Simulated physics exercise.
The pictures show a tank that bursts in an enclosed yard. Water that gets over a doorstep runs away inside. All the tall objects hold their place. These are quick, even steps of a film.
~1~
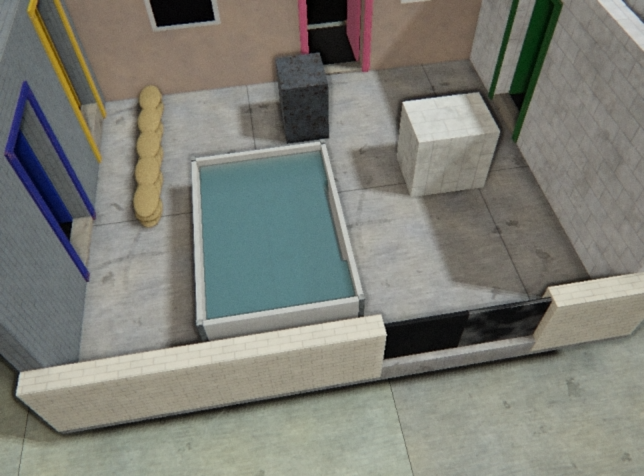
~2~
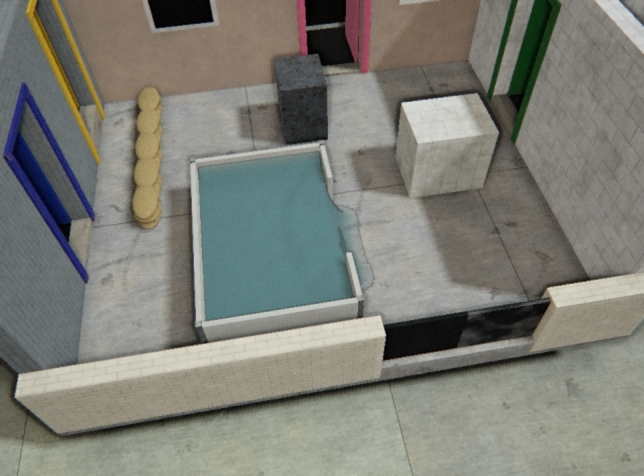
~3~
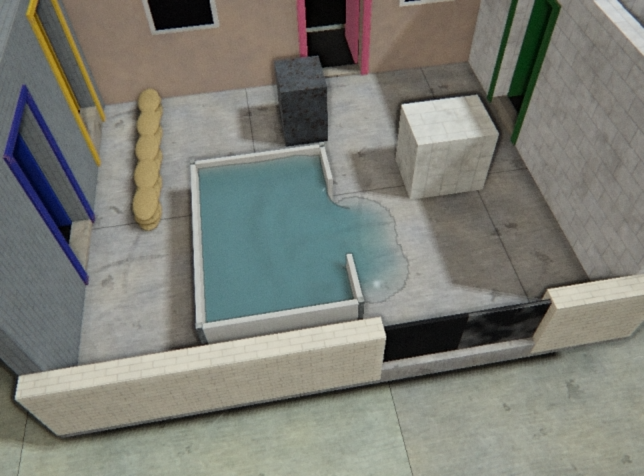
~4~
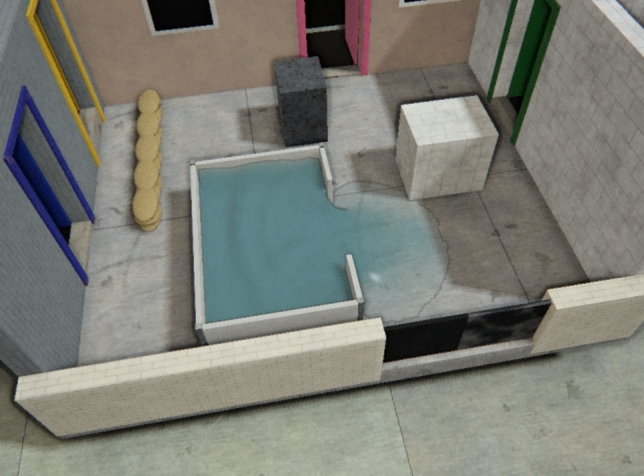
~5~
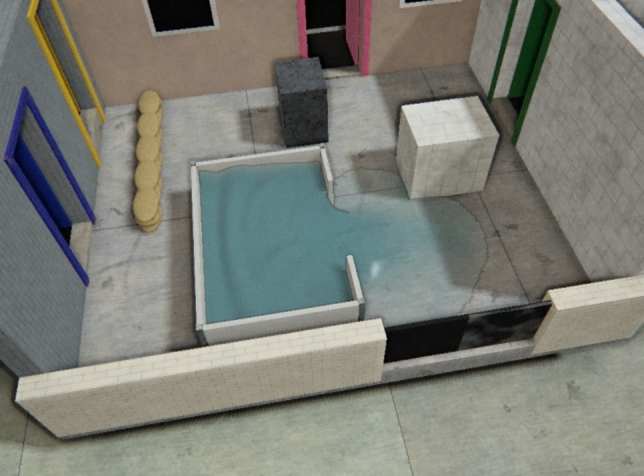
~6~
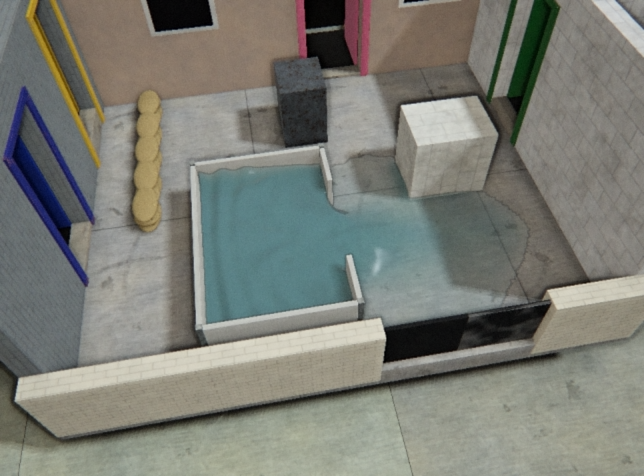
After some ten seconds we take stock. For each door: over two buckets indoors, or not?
One by one: The green door stays under that; the yellow door stays under that; the pink door takes more than that; the blue door stays under that.
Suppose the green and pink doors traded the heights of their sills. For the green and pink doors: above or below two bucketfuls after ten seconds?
One by one: Green is over, pink holds.
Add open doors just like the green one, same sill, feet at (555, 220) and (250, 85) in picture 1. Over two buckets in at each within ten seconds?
One after the other: Goes over, takes less.
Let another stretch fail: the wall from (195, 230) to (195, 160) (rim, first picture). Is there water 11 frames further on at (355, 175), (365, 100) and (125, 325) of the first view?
In turn: Clear, not flooded, covered.
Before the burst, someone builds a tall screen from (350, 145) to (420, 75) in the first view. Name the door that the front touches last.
It is the one in yellow.
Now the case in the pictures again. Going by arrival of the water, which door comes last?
It is the yellow door.
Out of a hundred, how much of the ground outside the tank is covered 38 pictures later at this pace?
I make it 75 per cent.
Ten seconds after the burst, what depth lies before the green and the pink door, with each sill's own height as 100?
About 80 and 210 per cent.
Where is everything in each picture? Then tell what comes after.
Still water in the tank at (270, 226), in the first frame.
The front is at a hidden place, out from the gap at (337, 239), in the second frame.
Water pours out at (337, 241) and has run to (399, 278), in the third frame.
Water pours out at (337, 242) and has run to (442, 260), in the fourth frame.
The front is at (480, 247), out from the gap at (337, 242), in the fifth frame.
Water pours out at (337, 240) and has run to (522, 236), in the sixth frame.
A moment on, water covers 30 % of the floor; the green door not reached, the yellow door not reached, the pink door not reached, the blue door not reached.
Next, water covers 45 % of the floor; the green door wet at the sill, nothing in, the yellow door not reached, the pink door not reached, the blue door not reached.
Then, water covers 55 % of the floor; the green door wet at the sill, nothing in, the yellow door not reached, the pink door under two buckets in, the blue door not reached.
Later, water covers 75 % of the floor; the green door wet at the sill, nothing in, the yellow door not reached, the pink door over two buckets in, the blue door not reached.
In the end, water covers 95 % of the floor; the green door wet at the sill, nothing in, the yellow door wet at the sill, nothing in, the pink door over two buckets in, the blue door wet at the sill, nothing in.
